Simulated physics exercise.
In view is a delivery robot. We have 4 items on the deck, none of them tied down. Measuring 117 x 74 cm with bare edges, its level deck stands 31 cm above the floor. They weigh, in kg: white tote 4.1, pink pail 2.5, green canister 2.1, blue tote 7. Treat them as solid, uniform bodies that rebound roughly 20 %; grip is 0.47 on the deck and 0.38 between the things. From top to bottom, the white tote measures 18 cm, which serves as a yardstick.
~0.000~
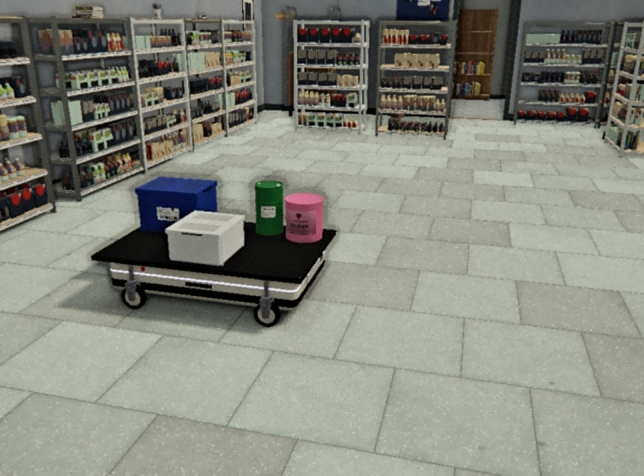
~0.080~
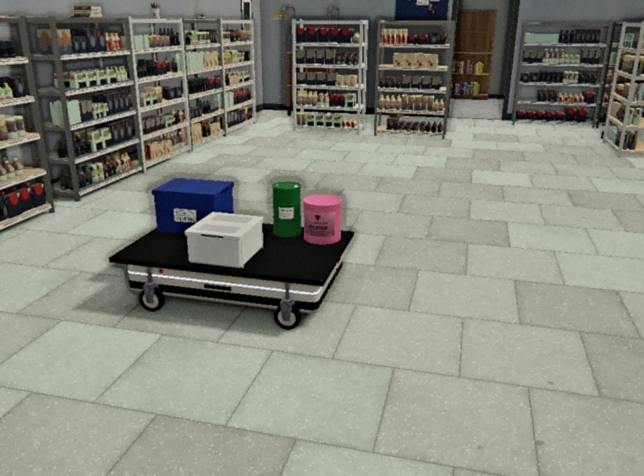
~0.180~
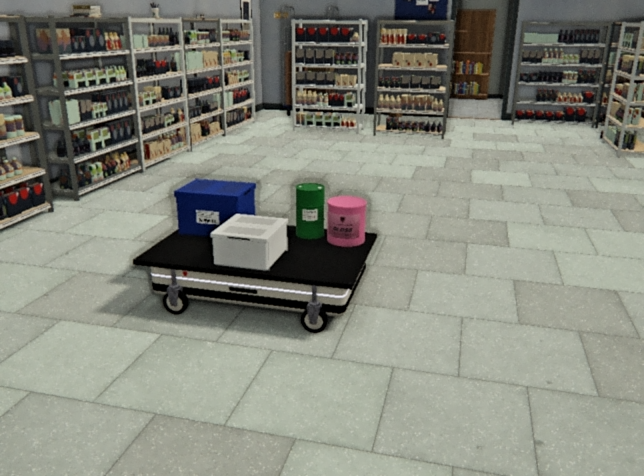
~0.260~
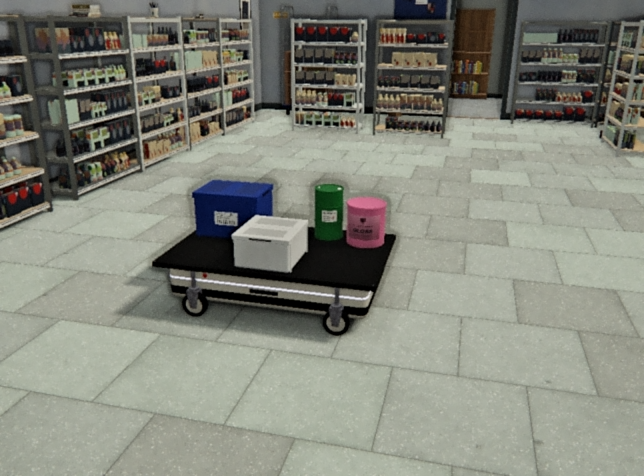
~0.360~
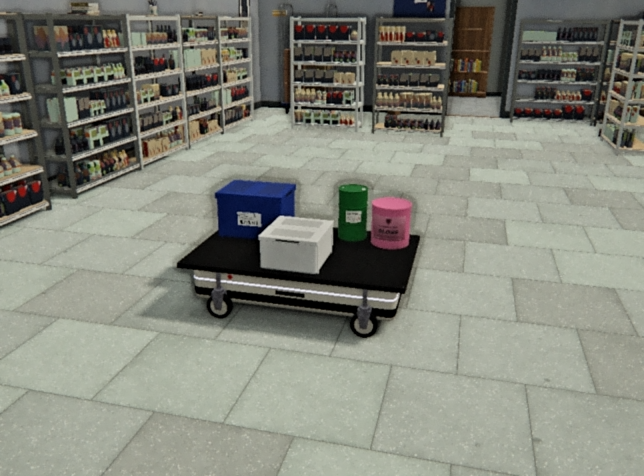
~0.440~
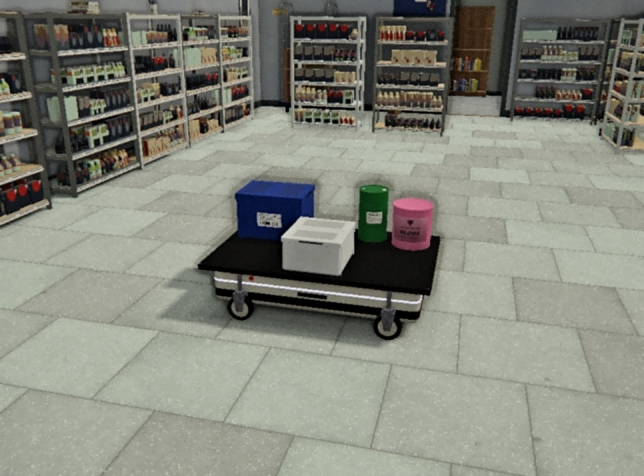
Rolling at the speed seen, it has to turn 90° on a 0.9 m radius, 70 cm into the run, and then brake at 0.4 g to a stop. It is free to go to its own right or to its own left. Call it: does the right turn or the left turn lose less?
The left turn loses less.
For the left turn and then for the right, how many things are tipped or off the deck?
Results - left: 0, right: 2.
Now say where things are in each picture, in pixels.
In the first picture, 0 cm covered; white tote (207, 238); pink pail (304, 218).
In the second picture, 12 cm covered; green canister (287, 209); blue tote (195, 207).
In the third picture, 27 cm covered; green canister (310, 211); blue tote (217, 209).
In the fourth picture, 39 cm covered; green canister (329, 212); blue tote (235, 210).
In the fifth picture, 54 cm covered; green canister (353, 213); blue tote (257, 210).
In the sixth picture, 66 cm covered; white tote (320, 246); pink pail (412, 224).
Turning left. At 0.74 s, 111 cm covered, turned 17°; pink pail moved 12 cm near (485, 221); green canister moved 6 cm.
After 1.14 s, 171 cm covered, turned 55°; pink pail moved 25 cm near (518, 191); green canister moved 8 cm.
After 1.54 s, 231 cm covered, turned 89°; pink pail moved 24 cm near (469, 163); green canister moved 8 cm.
In the end (2.4 s), not toppled but over 10 cm from the start, pink pail; the other 3 under 10 cm from the start. At the end, from the last picture's camera, white tote near (489, 172), pink pail near (463, 153).
Turning right instead, pink pail and green canister tipped over or off the deck, 2 of 4 in all.
